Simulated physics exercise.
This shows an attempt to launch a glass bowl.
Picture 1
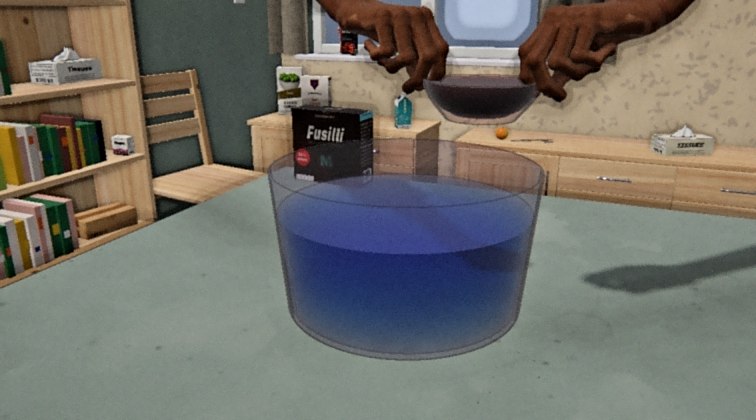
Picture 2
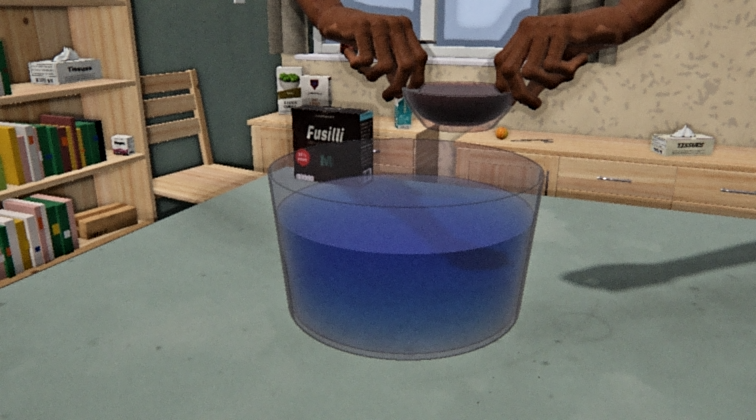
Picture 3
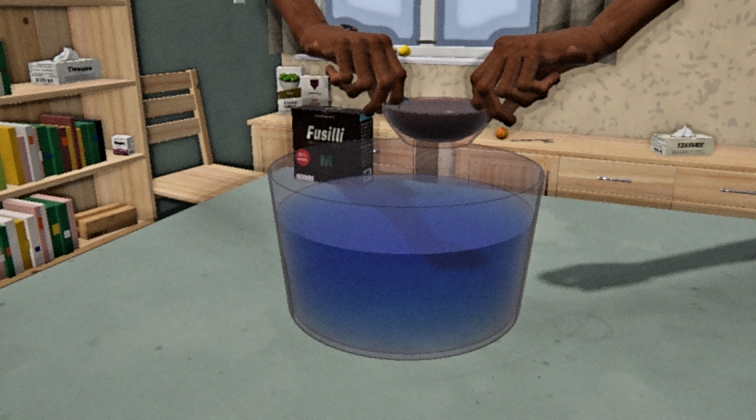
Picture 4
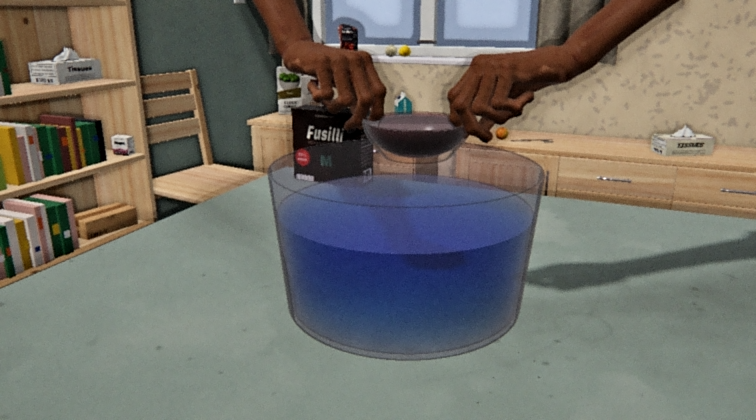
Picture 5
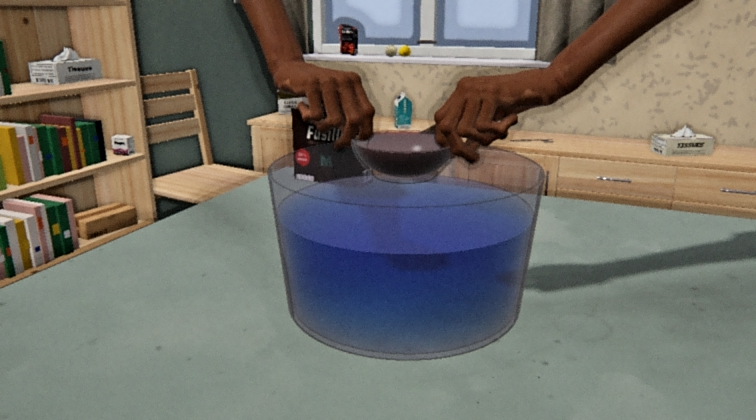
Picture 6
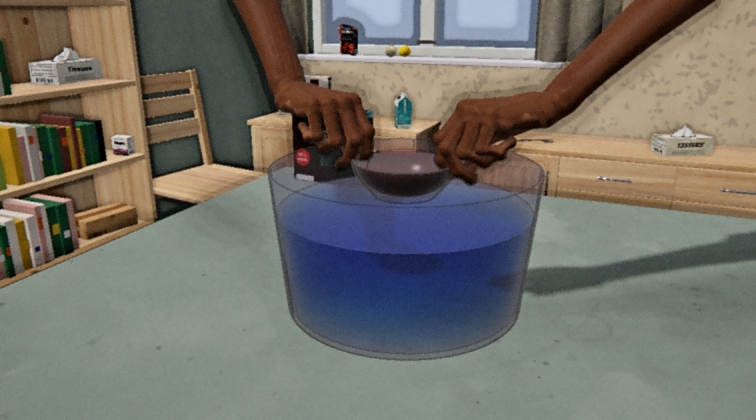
A glass bowl of dark liquid, gripped on both sides by two hands, starts above a large clear basin of blue liquid on a table. The hands lower it steadily, shifting slightly left, past the black fusilli box behind, until it is just over the blue surface, still held level.
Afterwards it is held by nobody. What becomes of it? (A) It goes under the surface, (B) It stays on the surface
Option A: It goes under the surface.
Next, the bowl dips into the dyed water.
After that, dyed water pours in over its rim.
Finally, the bowl lies on the bottom.
